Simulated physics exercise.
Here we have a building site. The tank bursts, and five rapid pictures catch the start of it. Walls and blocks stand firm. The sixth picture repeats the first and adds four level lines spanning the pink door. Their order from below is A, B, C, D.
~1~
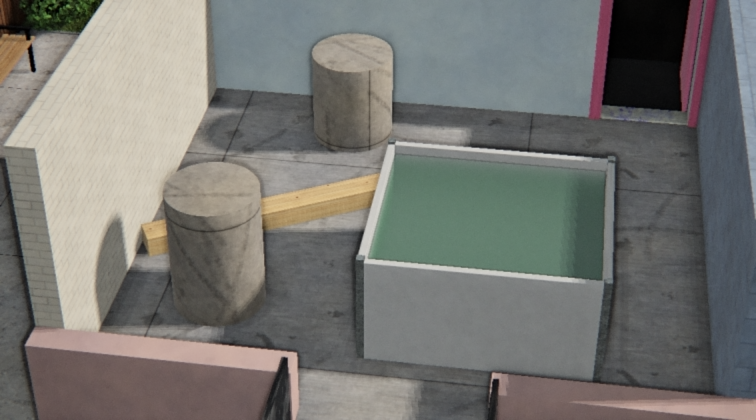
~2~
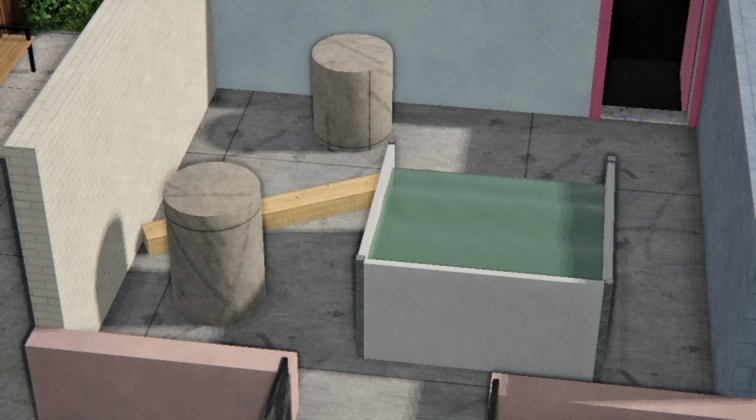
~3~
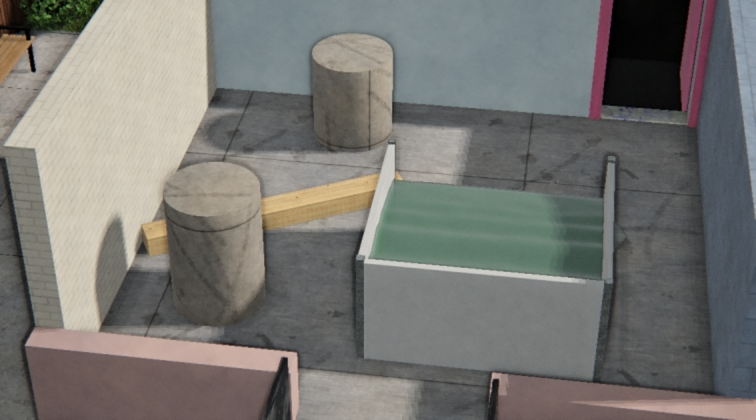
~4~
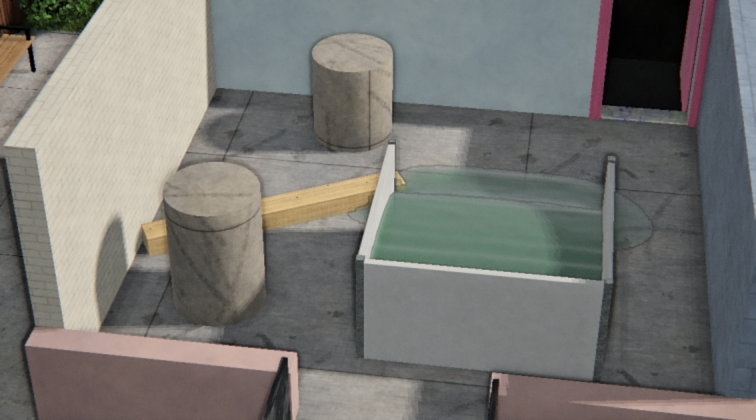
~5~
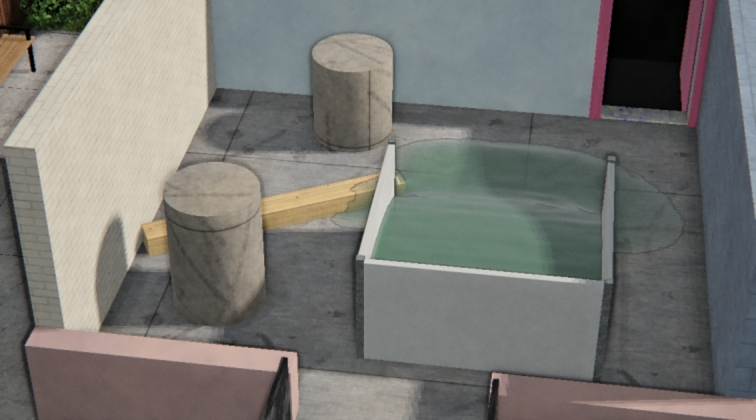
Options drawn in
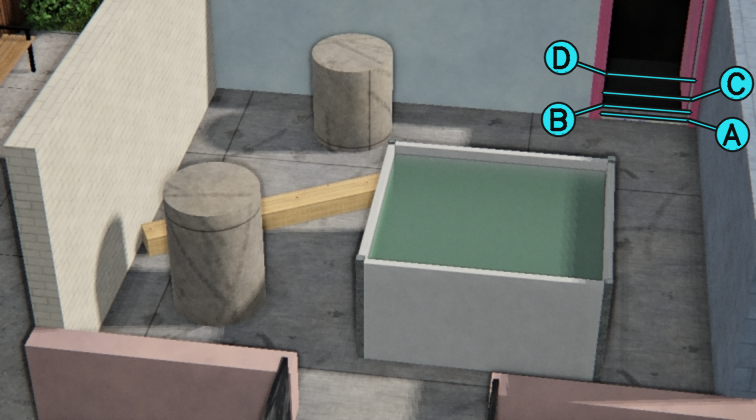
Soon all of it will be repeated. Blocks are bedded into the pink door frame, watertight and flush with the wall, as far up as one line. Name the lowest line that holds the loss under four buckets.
Choose D.
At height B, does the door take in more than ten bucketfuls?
Yes, clearly.
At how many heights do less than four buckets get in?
One of them.
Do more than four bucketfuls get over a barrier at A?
Yes, it does.
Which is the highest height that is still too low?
That is height C.
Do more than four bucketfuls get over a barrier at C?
Yes, that goes wrong.
On the marked copy, A at (644, 116); B at (645, 108); C at (647, 96); D at (650, 77); from the bottom up A, B, C, D.
With A, dozens of bucketfuls pour in.
With B, dozens of bucketfuls pour in.
With C, about 10 bucketfuls get in.
With D, a splash gets over, under a bucket.
